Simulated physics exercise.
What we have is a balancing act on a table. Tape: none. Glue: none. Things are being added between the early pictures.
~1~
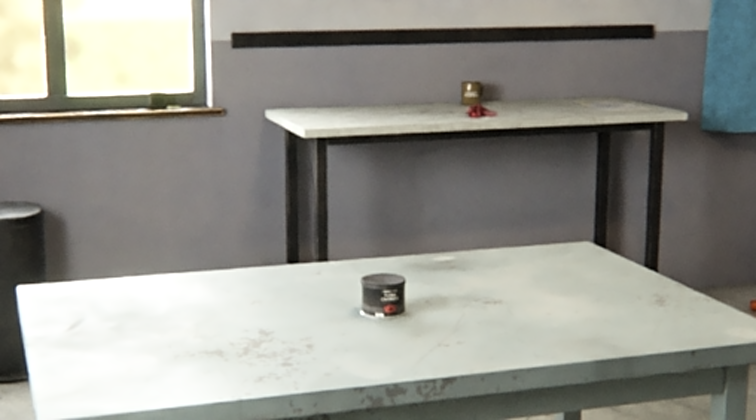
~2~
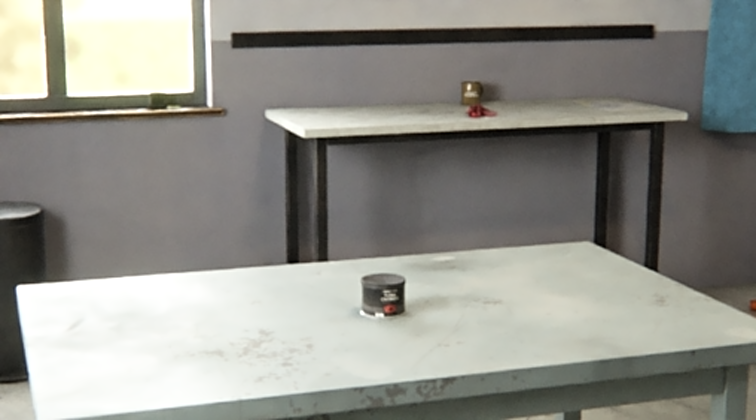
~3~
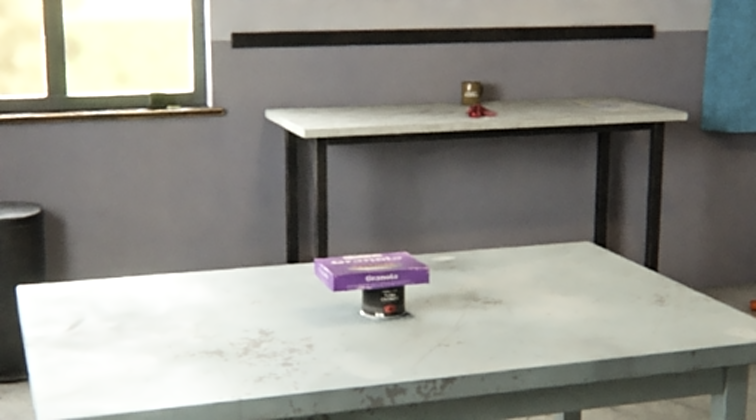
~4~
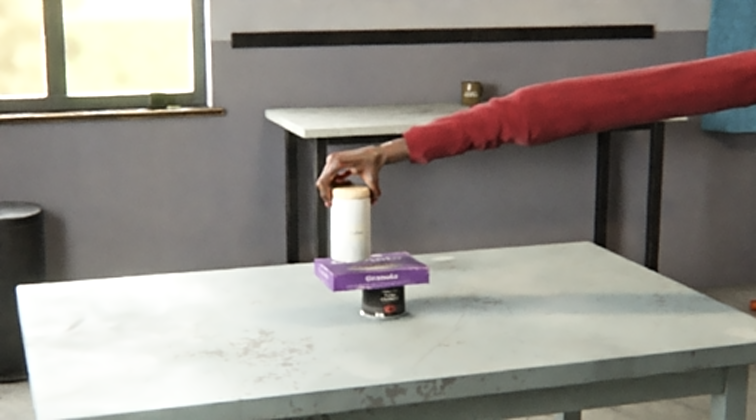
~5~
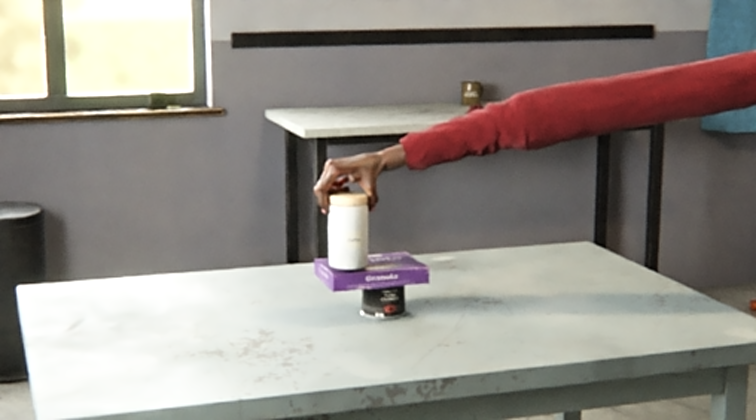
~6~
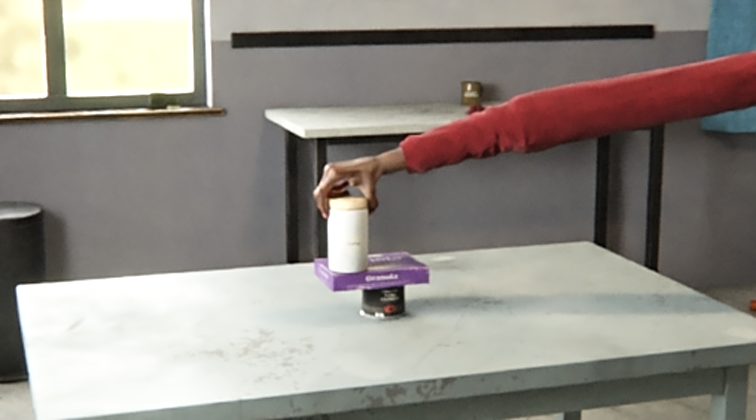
A purple box appeared on top of a small black tub on a table, then a hand in a red sleeve reached in from the right and lowered a white jar onto the box's left side.
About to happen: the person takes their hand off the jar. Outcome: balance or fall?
Well, once it's let go, not everything stays put there.
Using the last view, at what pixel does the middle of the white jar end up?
At about (261, 323).
Then, 0.30 s past the last view, white jar now fallen; purple packet rocked 36° from its first pose.
Then, 0.50 s past the last view, purple packet rocked 68° from its first pose.
Then, 0.70 s past the last view, purple packet rocked 37° from its first pose.
Then, 0.90 s past the last view, purple packet now fallen.
Finally, fallen, white jar and purple packet; black tub still in place. Final places as the last picture's camera would see them, white jar near (261, 323). The stack loses its balance.
